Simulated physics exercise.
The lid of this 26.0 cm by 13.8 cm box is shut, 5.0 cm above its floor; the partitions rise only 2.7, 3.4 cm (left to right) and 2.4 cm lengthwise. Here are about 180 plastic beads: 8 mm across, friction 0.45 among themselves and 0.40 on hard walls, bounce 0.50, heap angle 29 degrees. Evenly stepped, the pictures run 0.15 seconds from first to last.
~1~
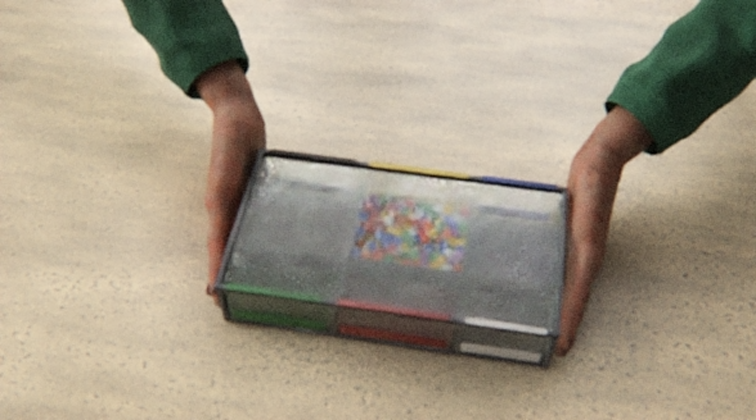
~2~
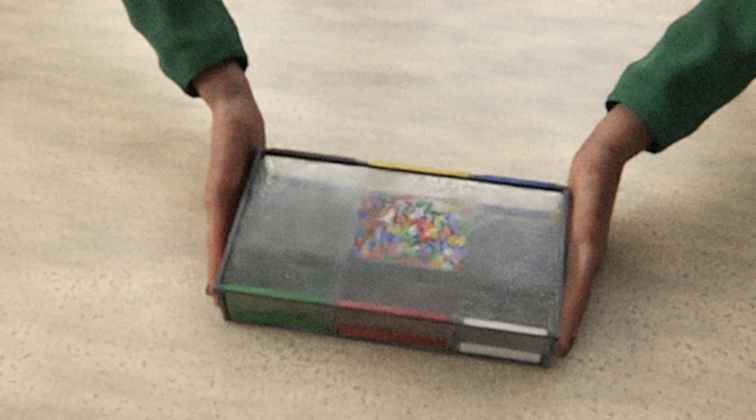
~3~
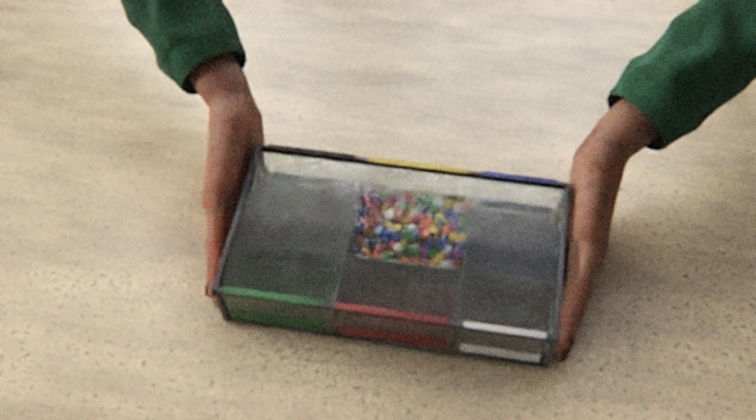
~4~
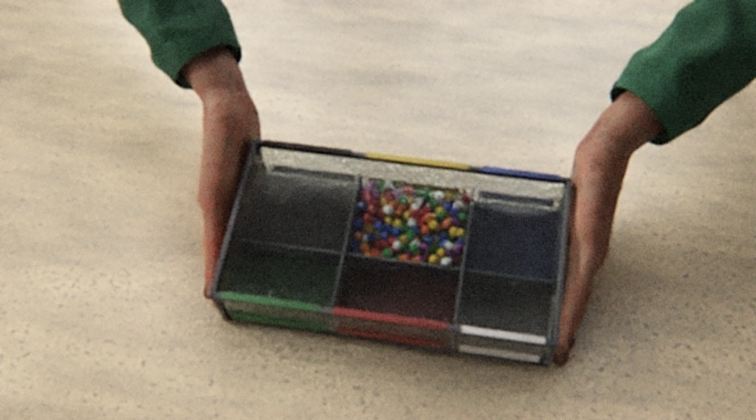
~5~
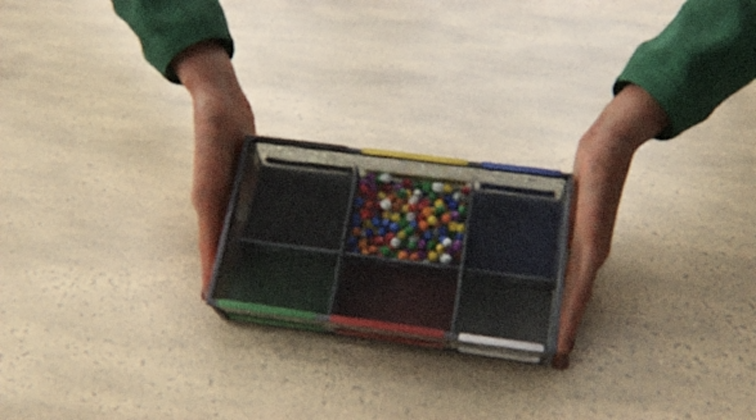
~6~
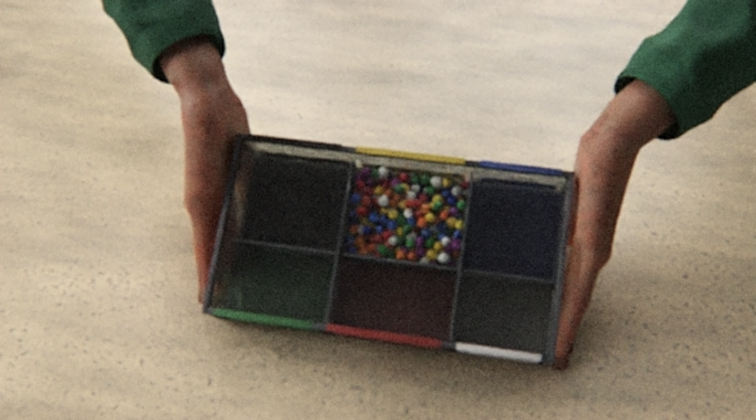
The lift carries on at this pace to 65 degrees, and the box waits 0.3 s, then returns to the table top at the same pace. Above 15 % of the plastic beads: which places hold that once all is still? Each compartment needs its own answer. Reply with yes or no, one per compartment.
Red compartment yes, blue compartment no, green compartment no, yellow compartment yes, white compartment no, black compartment no.
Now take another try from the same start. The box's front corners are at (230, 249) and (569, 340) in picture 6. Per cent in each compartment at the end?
Red 5, blue 5, green 0, yellow 85, white 5, black 0.
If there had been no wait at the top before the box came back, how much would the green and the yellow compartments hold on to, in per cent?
Result - green: 5 %, yellow: 60 %.
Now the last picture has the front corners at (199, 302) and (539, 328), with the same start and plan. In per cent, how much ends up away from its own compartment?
Near 55 %.
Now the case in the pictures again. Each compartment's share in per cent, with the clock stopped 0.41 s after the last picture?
Red 30, blue 0, green 5, yellow 70, white 0, black 0.
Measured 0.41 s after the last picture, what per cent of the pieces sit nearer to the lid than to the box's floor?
Estimate: Near 20 per cent.
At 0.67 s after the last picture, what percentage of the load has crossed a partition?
About 35 %.
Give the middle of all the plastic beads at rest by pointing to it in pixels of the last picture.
Centre at rest: Approx. (398, 268) px.
Then, 0.41 s after the last picture, tilt 65 degrees; red 30 %, green 5 %, yellow 70 %.
Then, 0.67 s after the last picture, tilt 41 degrees; red 30 %, green 5 %, yellow 65 %.
Then, 1.05 s after the last picture, tilt 0 degrees; red 30 %, green 5 %, yellow 65 %.
In the end, red 30 %, blue 0 %, green 5 %, yellow 65 %, white 0 %, black 0 %.
